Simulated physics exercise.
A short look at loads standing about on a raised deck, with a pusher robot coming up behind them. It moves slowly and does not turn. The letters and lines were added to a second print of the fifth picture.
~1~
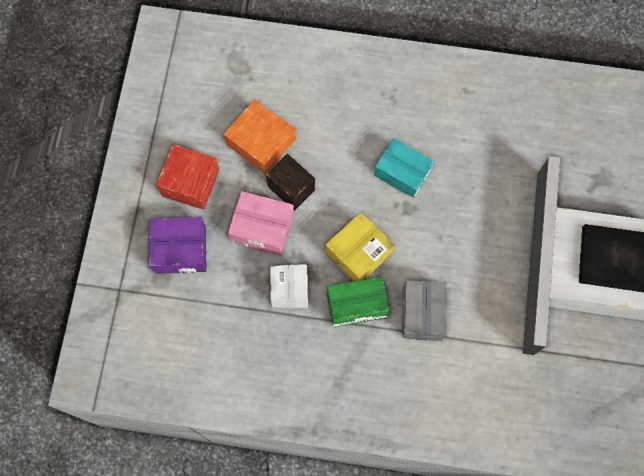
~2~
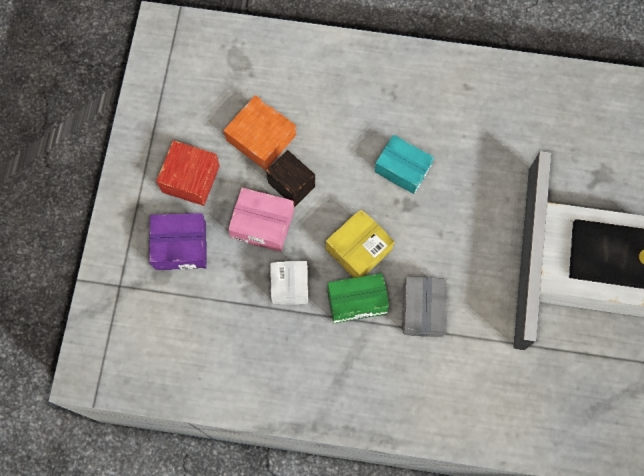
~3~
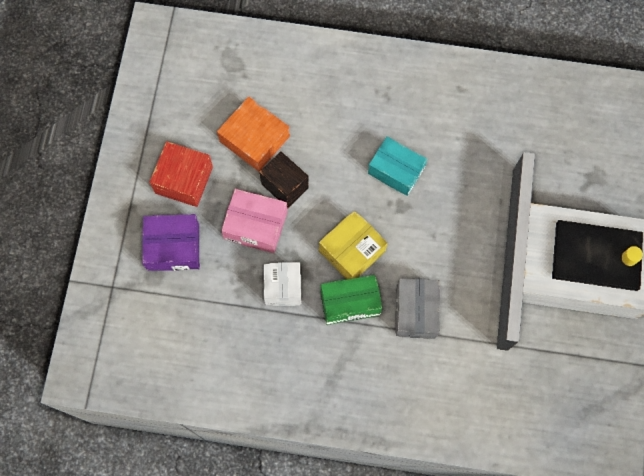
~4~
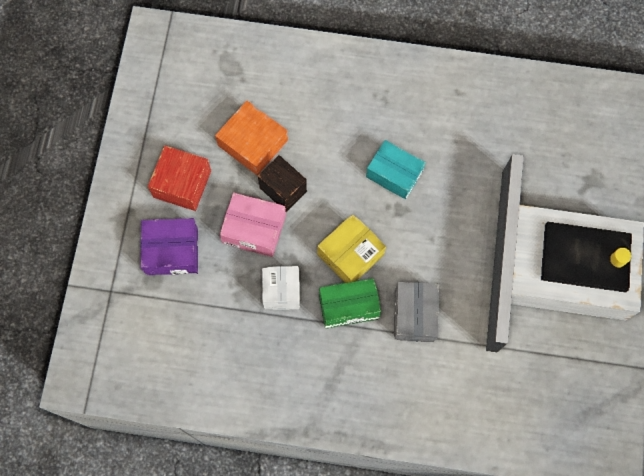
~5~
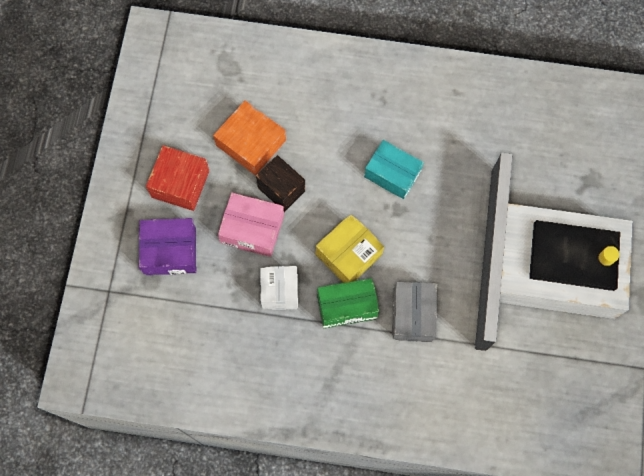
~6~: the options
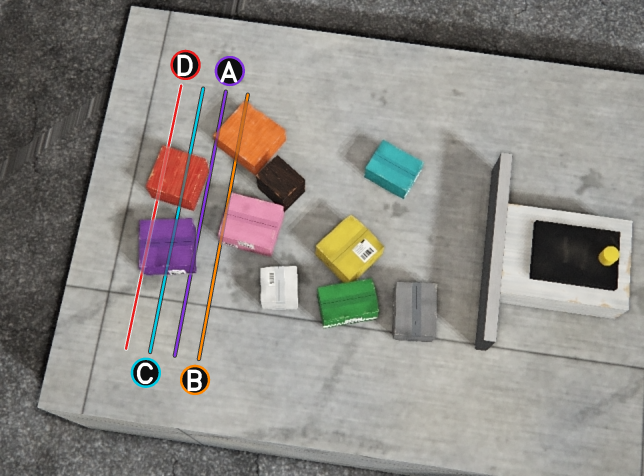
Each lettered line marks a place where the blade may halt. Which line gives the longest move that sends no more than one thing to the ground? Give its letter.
No second one falls up to A.
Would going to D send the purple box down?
By then, yes.
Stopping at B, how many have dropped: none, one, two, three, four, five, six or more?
In all, none.
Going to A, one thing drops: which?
It is the purple box.
On the copy, A at (201, 218); B at (224, 221); C at (178, 214); D at (155, 211).
On A. First, robot (461, 239); grey box (353, 303); green parcel (306, 295).
Then, robot (351, 223); purple box (127, 231); red crate (170, 173).
Finally, robot (270, 212); purple box over the edge; white parcel (75, 259); one fallen.
By contrast, B is within the limit but short; C drops two; D drops four.
